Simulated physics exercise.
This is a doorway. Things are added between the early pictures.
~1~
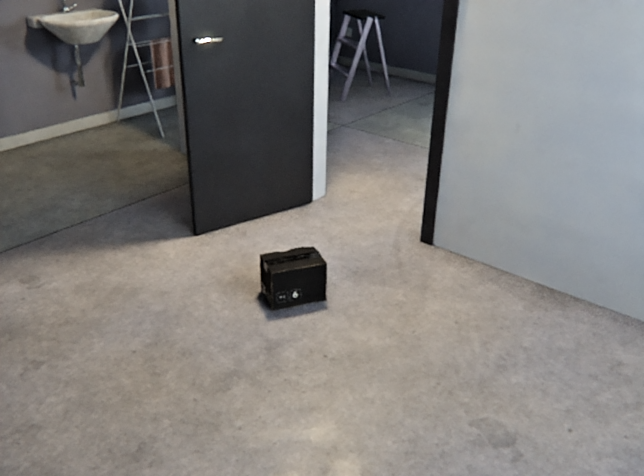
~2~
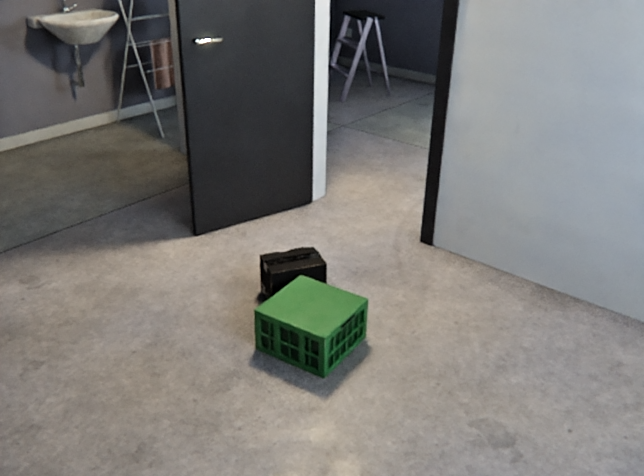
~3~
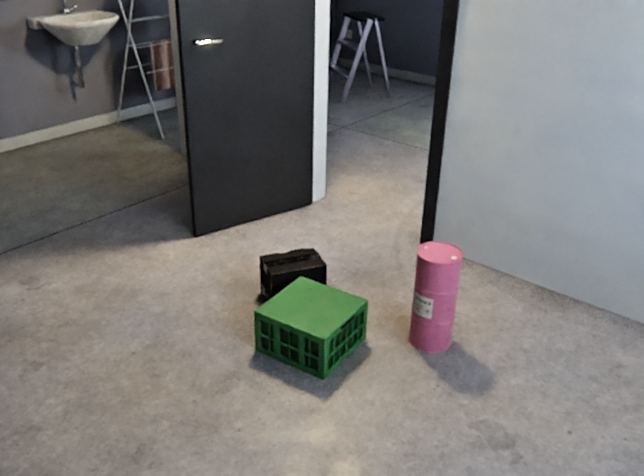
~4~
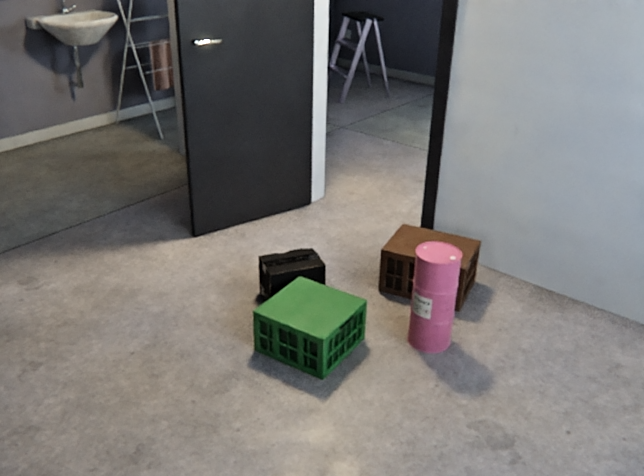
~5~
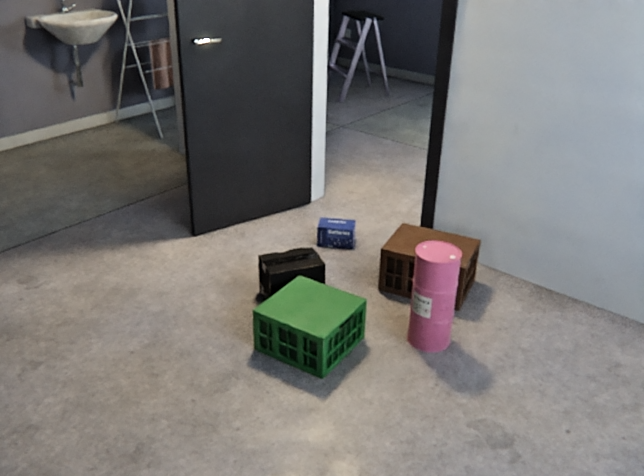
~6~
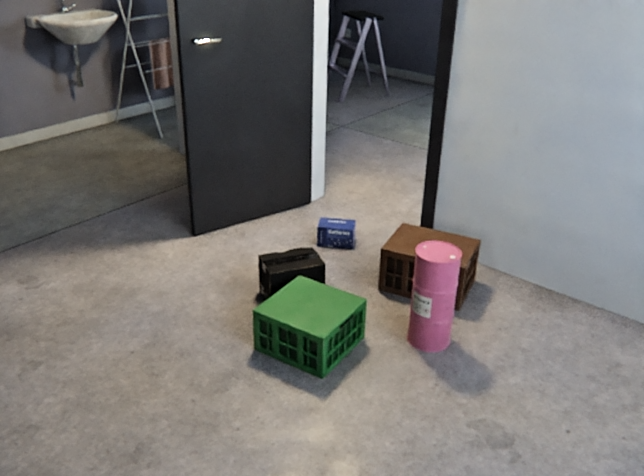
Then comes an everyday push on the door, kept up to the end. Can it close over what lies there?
Here the door reaches the frame.
Then, 1.00 s later than the last frame, open by 61°.
Then, 1.50 s later than the last frame, open by 32°; blue box moved about its own width near (361, 229).
Then, 1.90 s later than the last frame, open by 9°; blue box moved well along near (392, 220).
When it is over, open by 0°; moved from the start, blue box; the other 4 as before. End places, in pixels of the last picture, blue box near (409, 212).
